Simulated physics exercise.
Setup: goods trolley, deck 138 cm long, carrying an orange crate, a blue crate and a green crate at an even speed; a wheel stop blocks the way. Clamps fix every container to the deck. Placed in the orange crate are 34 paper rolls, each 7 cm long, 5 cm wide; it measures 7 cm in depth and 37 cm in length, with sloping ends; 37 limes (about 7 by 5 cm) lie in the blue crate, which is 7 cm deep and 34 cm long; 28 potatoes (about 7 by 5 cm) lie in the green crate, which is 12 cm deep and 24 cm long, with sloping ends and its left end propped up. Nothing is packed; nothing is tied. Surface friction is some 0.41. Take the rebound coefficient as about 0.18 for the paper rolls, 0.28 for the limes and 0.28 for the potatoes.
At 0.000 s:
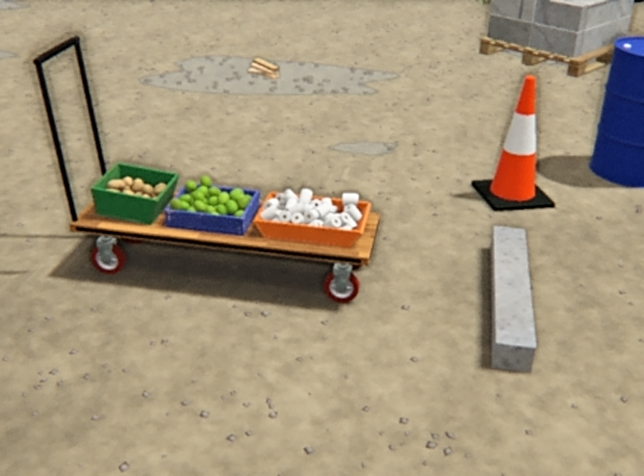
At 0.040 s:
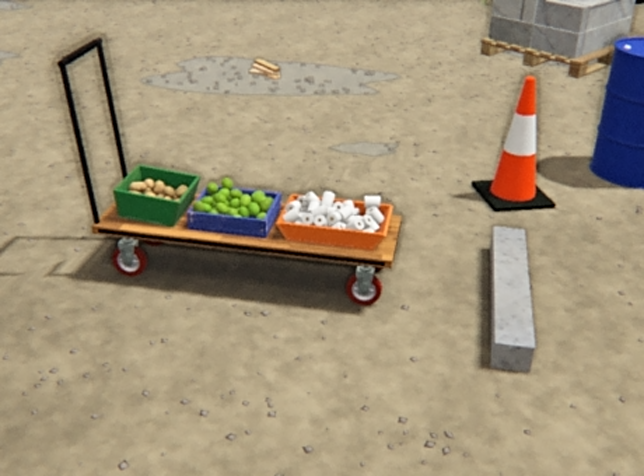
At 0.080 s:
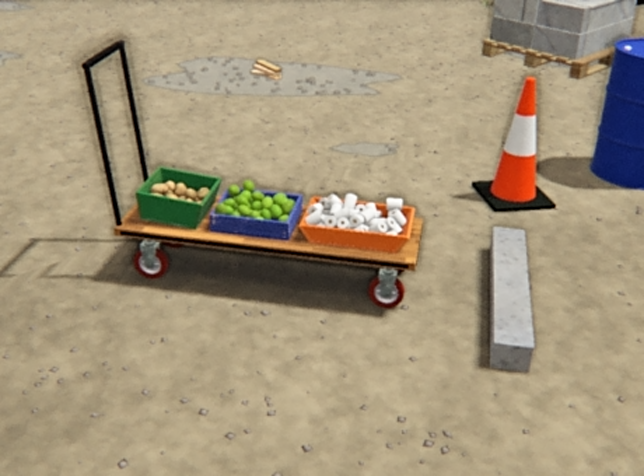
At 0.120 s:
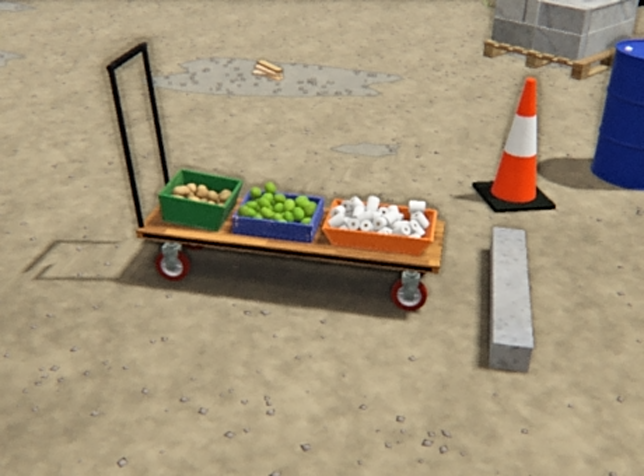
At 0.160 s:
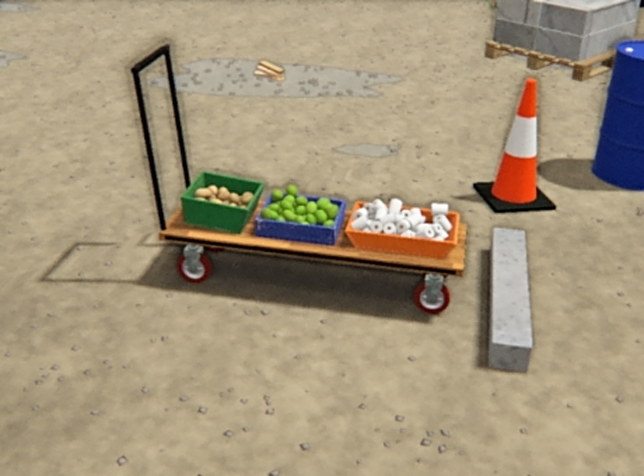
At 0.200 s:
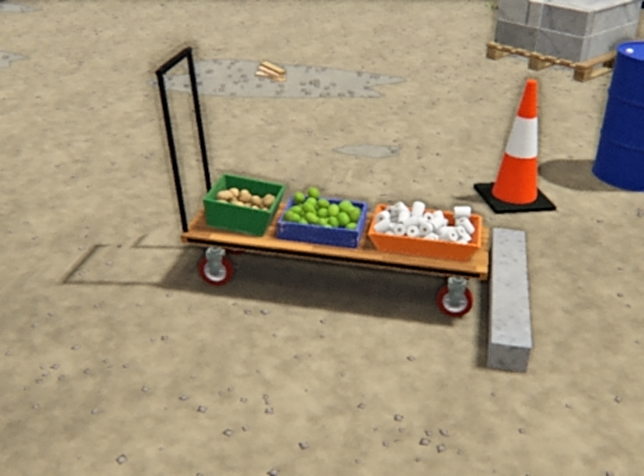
At first, a flat trolley carrying a green crate of brown items, a blue crate of green round items and an orange crate of white rolls stands left of a concrete block. It then rolls steadily rightward across the dirt, its crates keeping their places, until its front edge is close beside the block.
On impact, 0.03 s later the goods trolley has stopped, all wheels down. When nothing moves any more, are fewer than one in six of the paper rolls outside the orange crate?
Above a sixth.
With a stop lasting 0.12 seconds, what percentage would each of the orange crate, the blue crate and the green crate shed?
In that case orange crate 20, blue crate 10 and green crate 0 per cent.
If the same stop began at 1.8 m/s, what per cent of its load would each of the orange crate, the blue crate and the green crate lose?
Orange crate 20 %, blue crate 10 %, green crate 0 %.
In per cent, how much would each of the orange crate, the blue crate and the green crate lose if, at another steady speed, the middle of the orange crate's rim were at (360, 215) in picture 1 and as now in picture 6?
Result - orange crate: 10 per cent; blue crate: 0 per cent; green crate: 0 per cent.
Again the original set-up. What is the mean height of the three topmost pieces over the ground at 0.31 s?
Around 44 cm high.
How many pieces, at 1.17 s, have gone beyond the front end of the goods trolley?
Count: Approx. 12.
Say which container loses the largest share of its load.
Orange crate.
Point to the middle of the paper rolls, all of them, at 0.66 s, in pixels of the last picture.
Their middle is around (478, 236).
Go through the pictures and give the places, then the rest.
In the first picture (we follow the rim corner now nearest the camera; the camera moves round a little), orange crate at (360, 231); green crate at (155, 200); 60 cm still to roll; nothing out yet.
In the second picture, orange crate at (384, 234); green crate at (177, 202); 50 cm still to roll.
In the third picture, orange crate at (407, 237); green crate at (200, 204); 39 cm still to roll.
In the fourth picture, orange crate at (431, 239); green crate at (223, 206); 29 cm still to roll.
In the fifth picture, orange crate at (454, 242); green crate at (245, 209); 18 cm still to roll.
In the sixth picture, orange crate at (478, 245); green crate at (268, 211); 8 cm still to roll; nothing out yet.
After 0.21 s, the wheels strike.
After 0.31 s, 2 of 34 out of the orange crate, 0 of 37 out of the blue crate and 0 of 28 out of the green crate.
After 0.43 s, 9 of 34 out of the orange crate, 6 of 37 out of the blue crate and 1 of 28 out of the green crate.
After 0.66 s, 12 of 34 out of the orange crate, 7 of 37 out of the blue crate and 1 of 28 out of the green crate.
When it is over (at 1.17 s), 12 of 34 out of the orange crate, 7 of 37 out of the blue crate and 1 of 28 out of the green crate. Asked share, 12 of 34, 35 per cent.
